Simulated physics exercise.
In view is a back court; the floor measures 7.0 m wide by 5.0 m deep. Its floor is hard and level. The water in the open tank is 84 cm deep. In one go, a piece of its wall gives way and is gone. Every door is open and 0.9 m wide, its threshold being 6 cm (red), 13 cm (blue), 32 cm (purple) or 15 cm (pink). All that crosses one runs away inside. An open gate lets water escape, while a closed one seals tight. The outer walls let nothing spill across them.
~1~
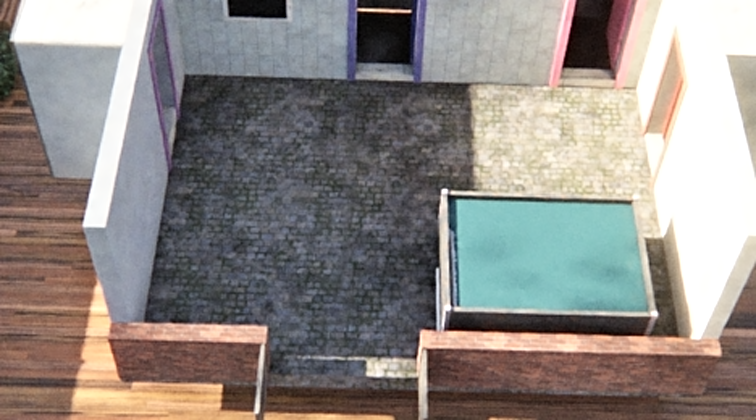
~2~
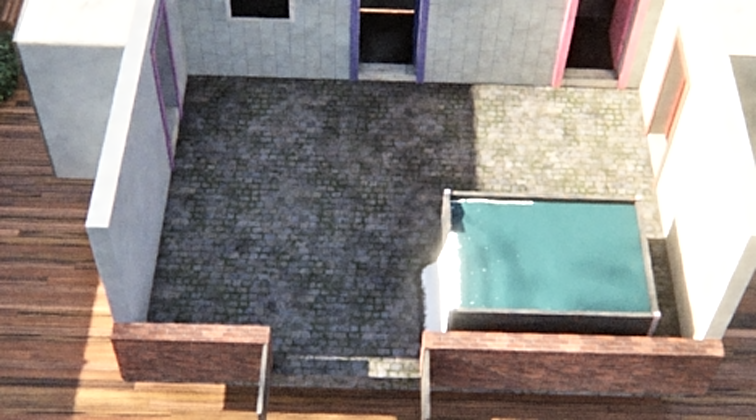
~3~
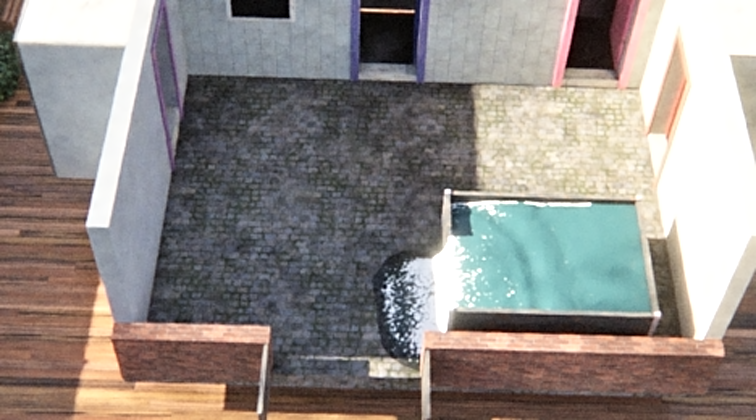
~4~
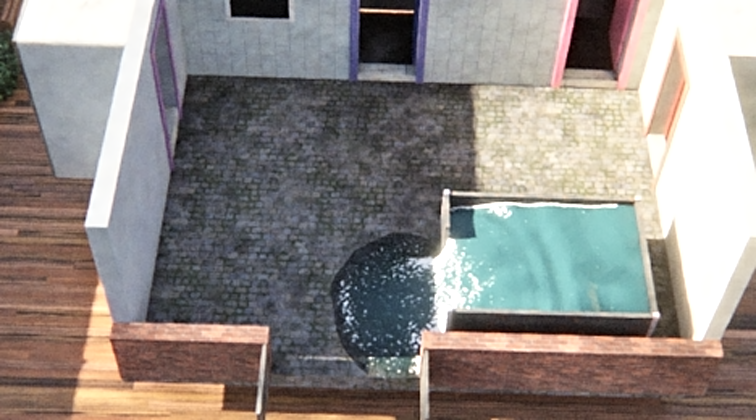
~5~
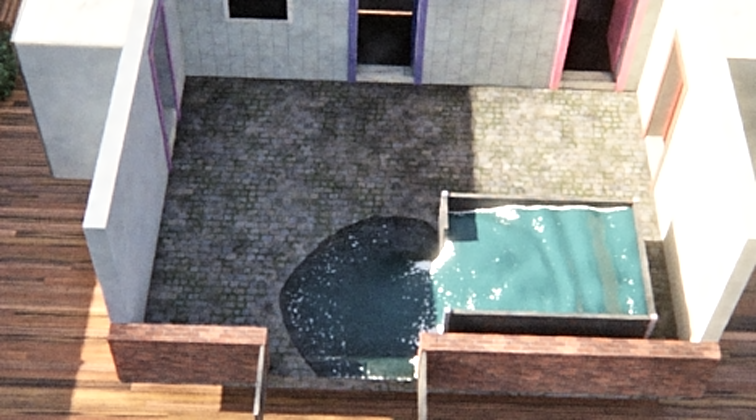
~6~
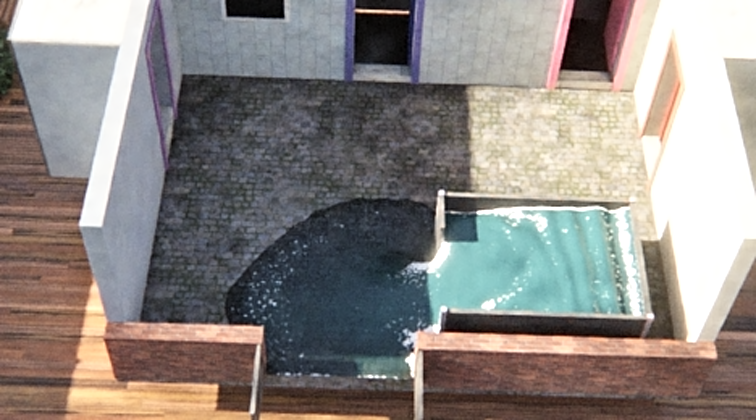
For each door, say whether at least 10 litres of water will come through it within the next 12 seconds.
One by one: Red door: Tops the amount; blue door: Falls short; purple door: Falls short; pink door: Falls short.
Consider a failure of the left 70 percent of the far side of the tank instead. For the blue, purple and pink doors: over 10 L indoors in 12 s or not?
Outcomes - blue: Exceeded, purple: Not exceeded, pink: Exceeded.
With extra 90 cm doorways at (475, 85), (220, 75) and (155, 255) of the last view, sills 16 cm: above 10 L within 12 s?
Less, more, more.
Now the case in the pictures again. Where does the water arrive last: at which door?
The red door.
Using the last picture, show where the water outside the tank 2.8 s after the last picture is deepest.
It's at about (182, 82) in the last picture.
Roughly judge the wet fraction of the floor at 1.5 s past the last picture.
Close to 40 in a hundred.
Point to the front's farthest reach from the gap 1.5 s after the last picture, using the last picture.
I'd put it near pixel (178, 108) of the last picture.
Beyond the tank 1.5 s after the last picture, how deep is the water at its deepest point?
It tops out at some 46 cm.
Then, 0.7 s after the last picture water covers 35 % of the floor and is deepest (49 cm) near (135, 353); red door not reached, blue door not reached, purple door not reached, pink door not reached.
Then, 1.5 s after the last picture water covers 40 % of the floor and is deepest (46 cm) near (137, 341); red door not reached, blue door not reached, purple door 15 cm at the sill, 0 L in, pink door not reached.
Then, 2.8 s after the last picture water covers 45 % of the floor and is deepest (36 cm) near (182, 82); red door not reached, blue door not reached, purple door 16 cm at the sill, 0 L in, pink door not reached.
Then, 6.3 s after the last picture water covers 95 % of the floor and is deepest (19 cm) near (182, 82); red door 13 cm at the sill, 17 L in, blue door 10 cm at the sill, 0 L in, purple door 16 cm at the sill, 0 L in, pink door 4 cm at the sill, 0 L in.
Then, 11.3 s after the last picture water covers 95 % of the floor and is deepest (16 cm) near (679, 371); red door 12 cm at the sill, 120 L in, blue door 6 cm at the sill, 0 L in, purple door 7 cm at the sill, 0 L in, pink door 13 cm at the sill, 0 L in.
